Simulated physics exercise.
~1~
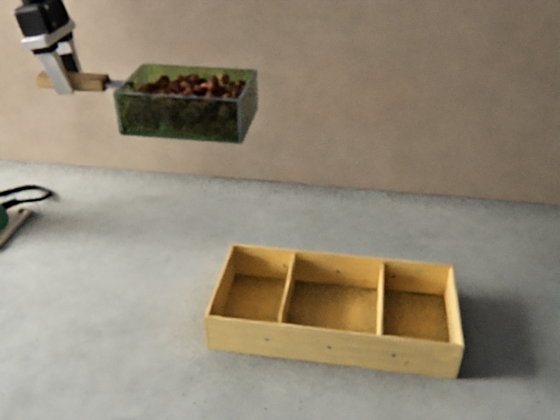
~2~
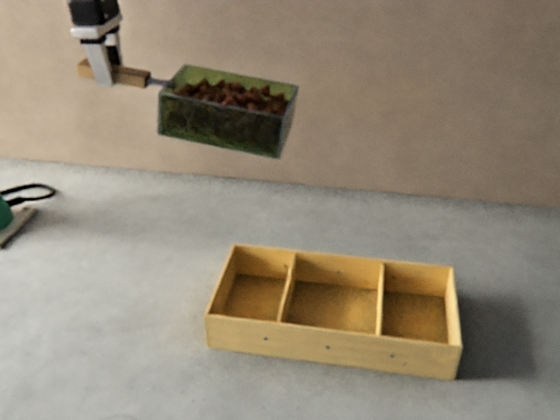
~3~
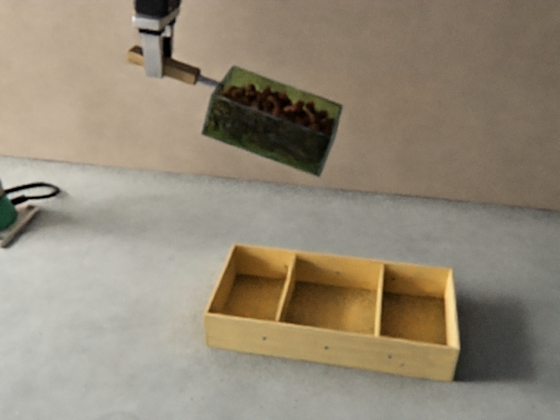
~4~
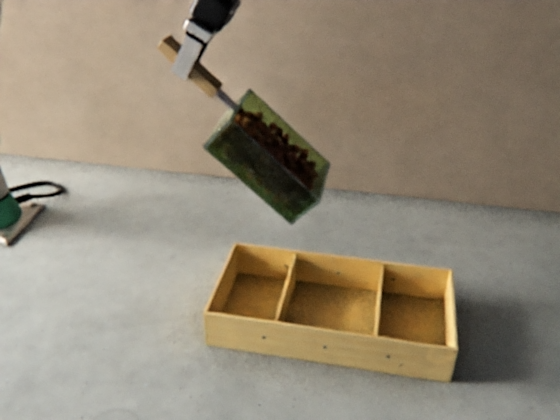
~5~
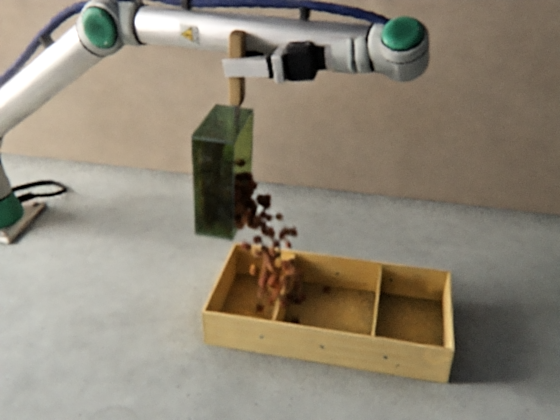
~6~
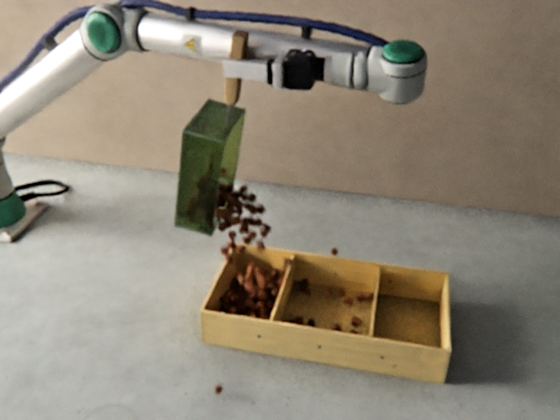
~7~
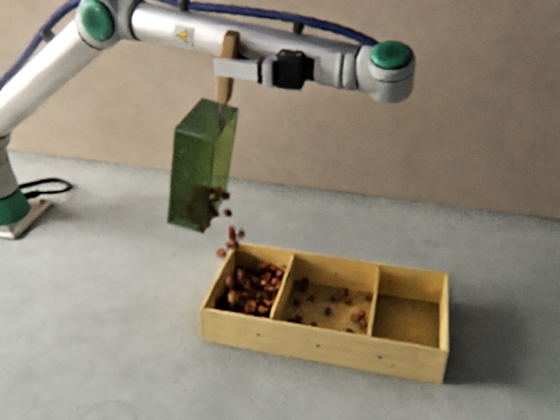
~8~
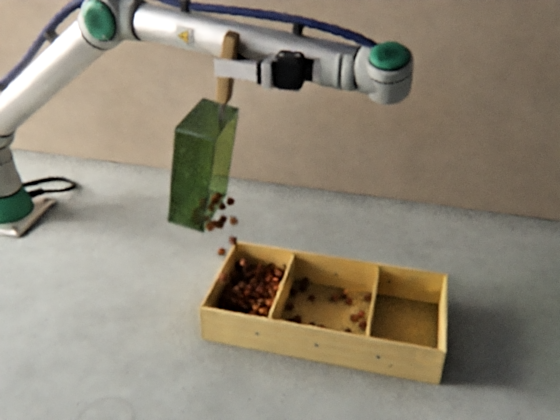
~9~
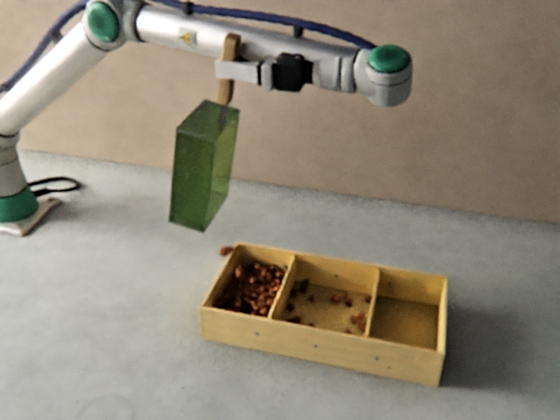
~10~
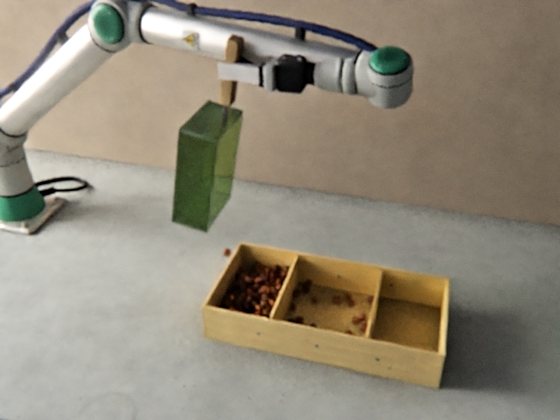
The footage shows a robot arm carrying a green, see-through box of hazelnuts to the right and tipping it over a three-part wooden crate. The nuts pour mostly into the left part, with some scattering into the middle, and the emptied box stays tilted above.
